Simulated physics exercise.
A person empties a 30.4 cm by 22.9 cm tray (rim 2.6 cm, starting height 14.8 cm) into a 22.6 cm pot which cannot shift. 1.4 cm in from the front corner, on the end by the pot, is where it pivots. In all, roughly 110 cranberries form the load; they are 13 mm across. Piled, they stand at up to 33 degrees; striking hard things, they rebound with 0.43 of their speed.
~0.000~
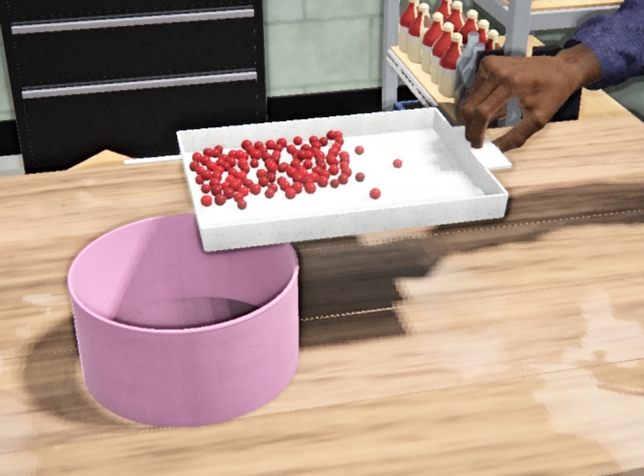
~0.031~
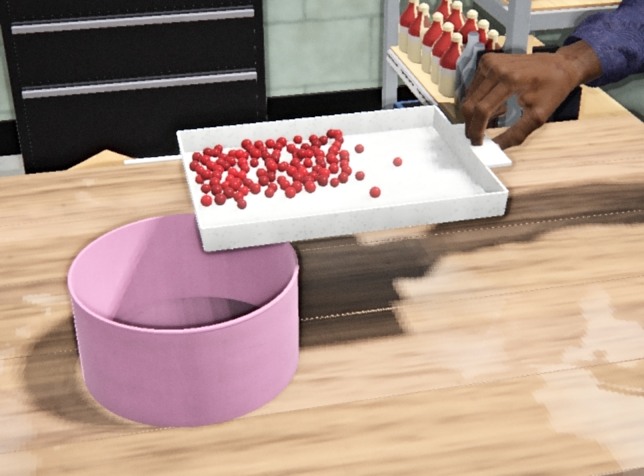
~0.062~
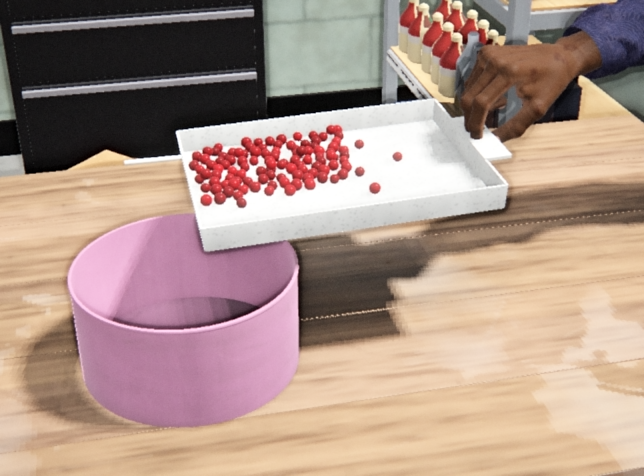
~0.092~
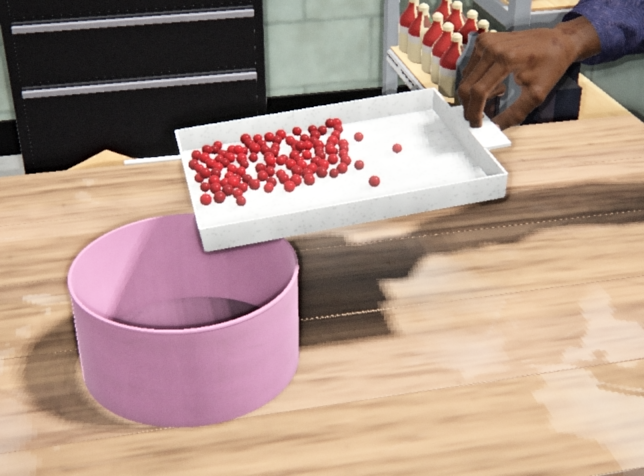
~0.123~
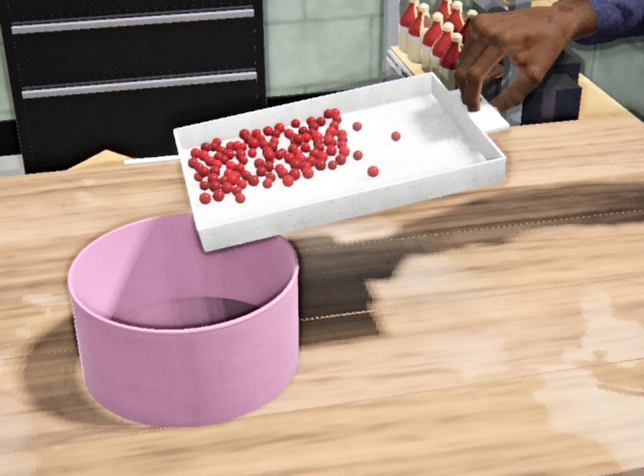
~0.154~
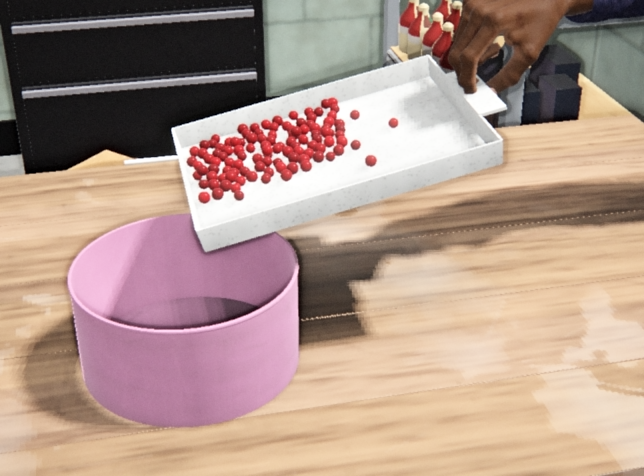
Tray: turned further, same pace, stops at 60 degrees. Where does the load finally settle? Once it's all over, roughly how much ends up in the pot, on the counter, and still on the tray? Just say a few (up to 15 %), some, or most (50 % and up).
Pot: A few, counter: A few, tray: Most.
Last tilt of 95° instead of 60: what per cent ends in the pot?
Roughly 65 %.
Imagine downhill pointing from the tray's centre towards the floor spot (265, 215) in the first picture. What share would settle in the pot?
Estimate: Near 15 per cent.
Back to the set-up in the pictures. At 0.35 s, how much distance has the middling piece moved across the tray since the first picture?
By then it sits near 2 cm from where it began.
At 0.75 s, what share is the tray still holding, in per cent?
Estimate: About 95 percent.
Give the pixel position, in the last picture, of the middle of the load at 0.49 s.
Look near (204, 135) in the last picture.
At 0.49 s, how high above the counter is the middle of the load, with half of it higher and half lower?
I'd put it near 20 cm.
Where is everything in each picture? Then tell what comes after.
The first picture shows tray tilt 0 degrees, front corners at (204, 227) and (505, 193); middle of the pieces at (284, 167); pot at (184, 267).
The second picture shows tray tilt 1 degrees, front corners at (204, 227) and (505, 191); middle of the pieces at (284, 166).
The third picture shows tray tilt 2 degrees, front corners at (203, 227) and (505, 184); middle of the pieces at (284, 164).
The fourth picture shows tray tilt 4 degrees, front corners at (202, 227) and (504, 173), lowest corner left front; middle of the pieces at (283, 159).
The fifth picture shows tray tilt 8 degrees, front corners at (200, 228) and (502, 157), lowest corner left front; middle of the pieces at (282, 153).
The sixth picture shows tray tilt 12 degrees, front corners at (199, 229) and (499, 140), lowest corner left front; middle of the pieces at (280, 147); pot at (184, 267). Its pace works out near 125 degrees a second.
After 0.35 s, tilt 36 degrees; the tray holds 100 %, the pot 0 %.
After 0.49 s, tilt 54 degrees; the tray holds 100 %, the pot 0 %.
After 0.75 s, tilt 60 degrees; the tray holds 95 %, the pot 0 %.
At rest (1.4 s), pot 5 %, counter 0 %, tray 95 %.
